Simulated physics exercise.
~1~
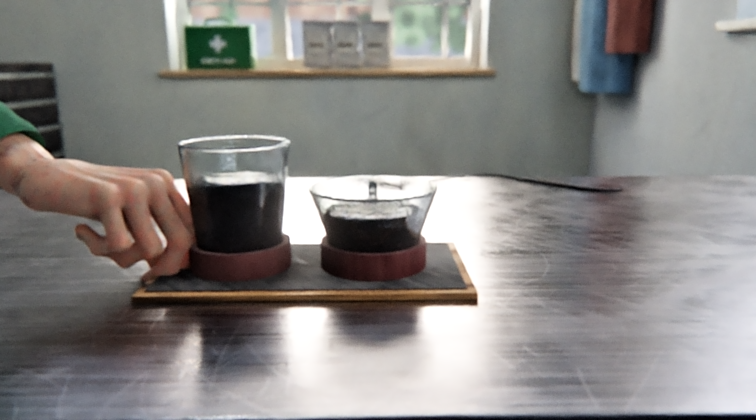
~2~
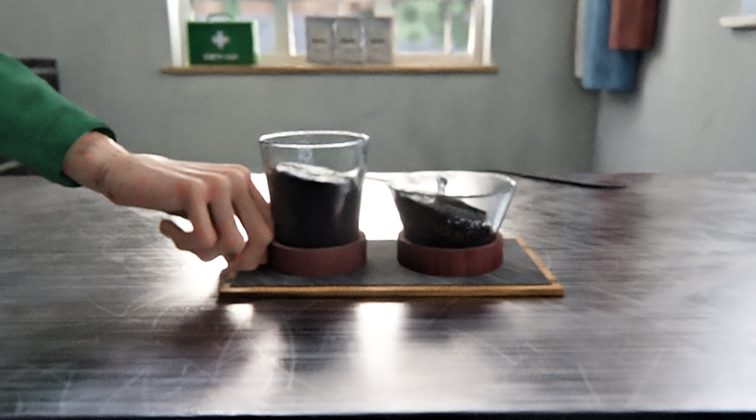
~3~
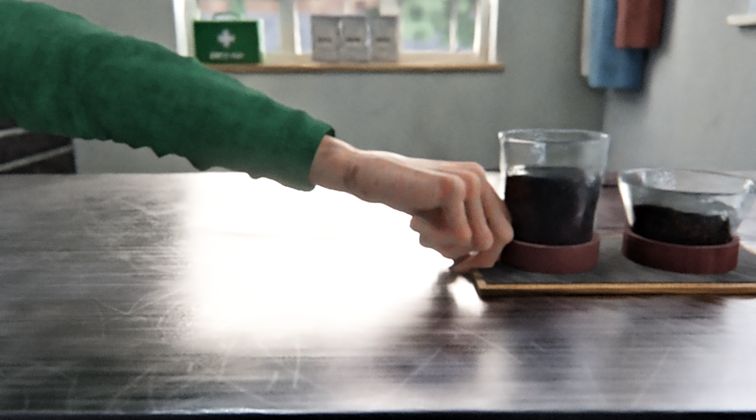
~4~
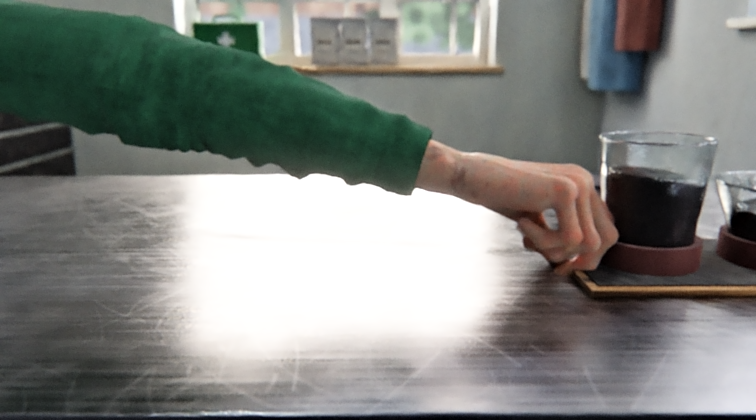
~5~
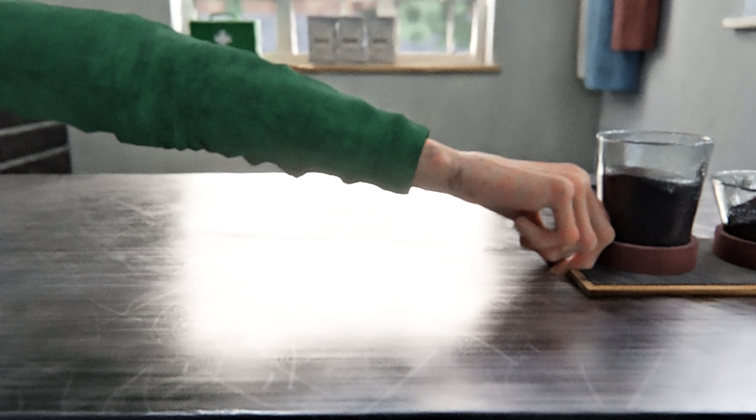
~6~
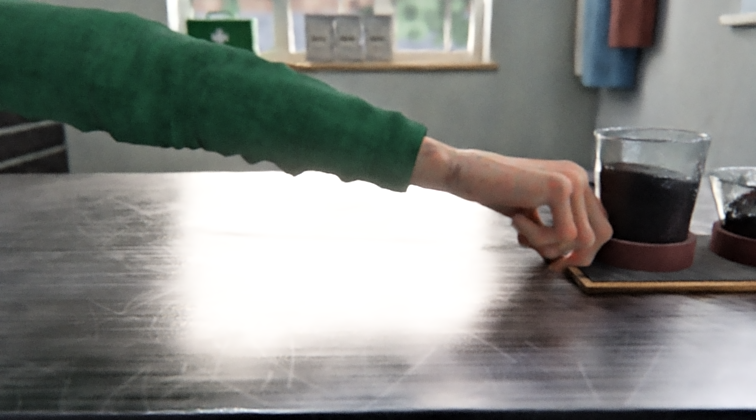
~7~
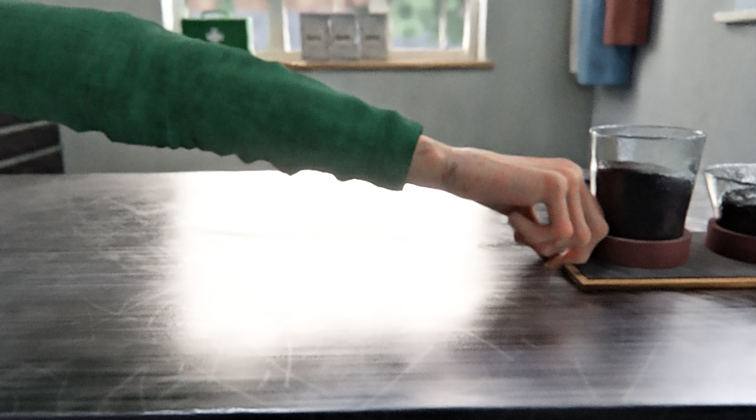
To begin with, a hand in a green sleeve grips the left end of a dark tray on a scratched tabletop, where a tall glass and a wider, shallow cup sit in reddish holders, both holding dark liquid. The hand pushes the tray to the right, and the liquid tilts, piling up toward the left in each vessel. As the tray slides on, the arm stretches across the table and the surfaces level out somewhat. The tray then stops near the right edge of view, the cup partly cut off. The liquid keeps rocking while the hand stays on the tray, and the tall glass does not spill.
